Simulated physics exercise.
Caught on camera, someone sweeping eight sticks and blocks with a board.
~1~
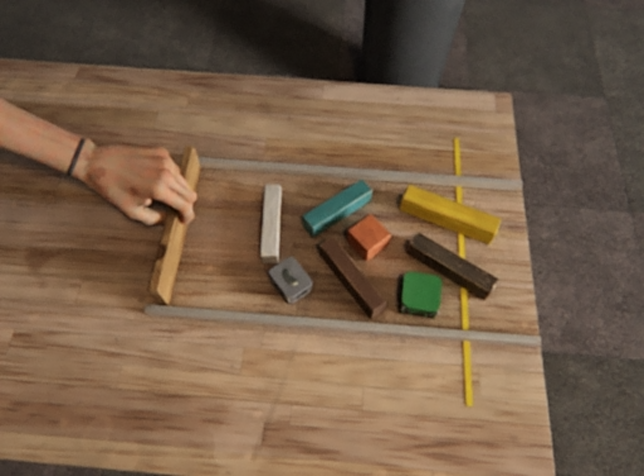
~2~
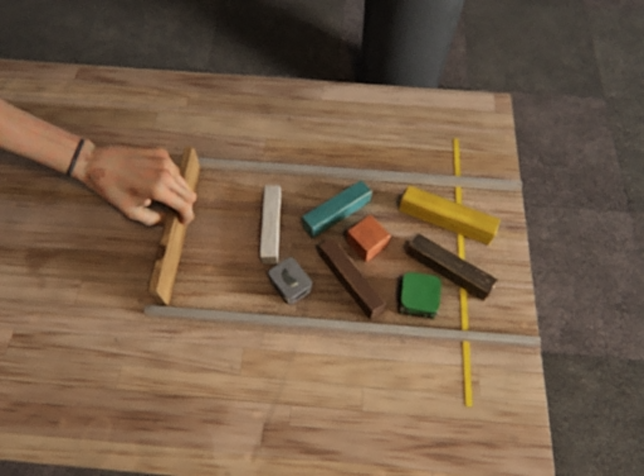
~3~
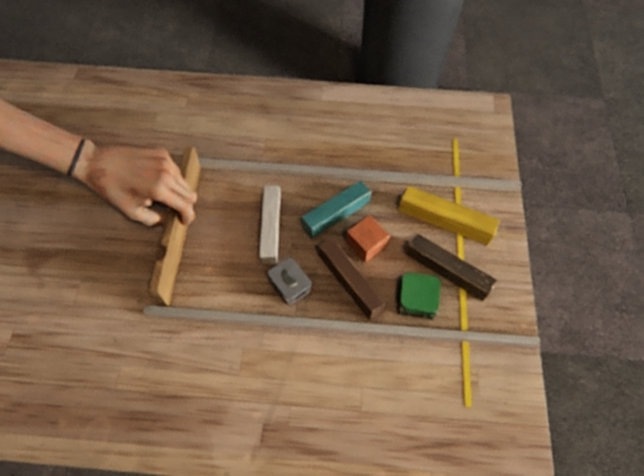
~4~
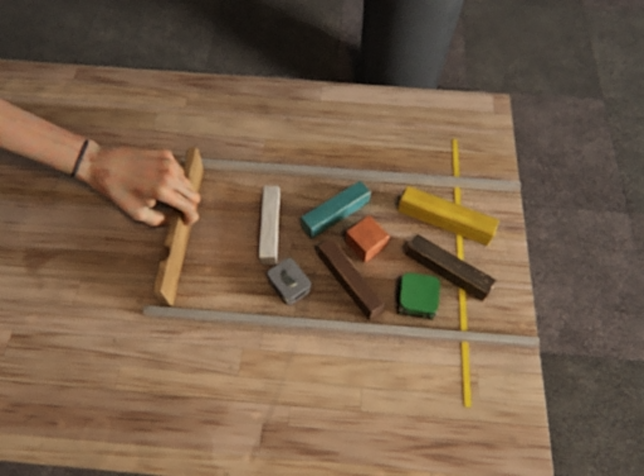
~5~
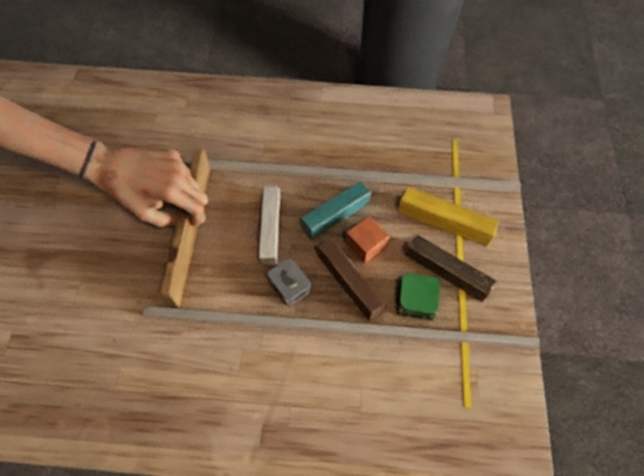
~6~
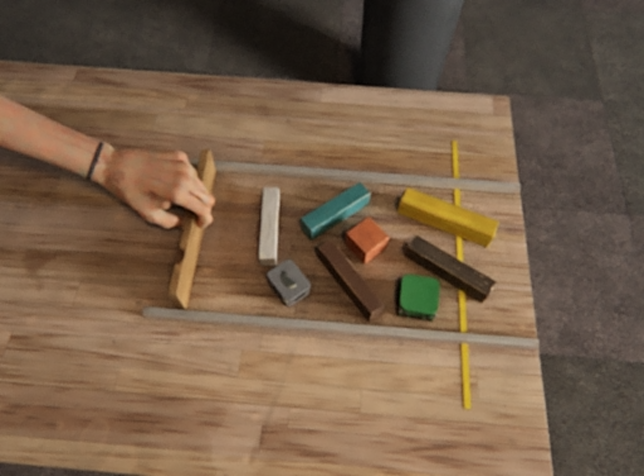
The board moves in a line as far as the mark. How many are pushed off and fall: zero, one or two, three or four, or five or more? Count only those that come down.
Here the number that fall off is one or two.
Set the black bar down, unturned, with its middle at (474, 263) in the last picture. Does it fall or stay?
The black bar tumbles off.
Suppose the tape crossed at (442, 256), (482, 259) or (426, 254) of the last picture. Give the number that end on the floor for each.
In that order 0, 4 and 0.
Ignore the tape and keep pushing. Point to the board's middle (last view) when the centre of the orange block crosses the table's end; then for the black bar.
Near (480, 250) and (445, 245).
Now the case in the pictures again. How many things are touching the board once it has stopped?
It touches 2.
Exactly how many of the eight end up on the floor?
The count is 2.
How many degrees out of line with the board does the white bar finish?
Roughly 0° out of line.
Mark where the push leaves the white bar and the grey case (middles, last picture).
About (469, 242), and the other about (480, 311).
Soon after, none off yet; black bar at rest near (449, 268); yellow stick at rest near (447, 217); green case at rest near (418, 298).
Then, none off yet; black bar moved a little near (487, 277); yellow stick moved a little near (464, 219); green case moved about its own width near (446, 294).
By the end, the number that fall off is one or two; fallen, yellow stick and black bar.
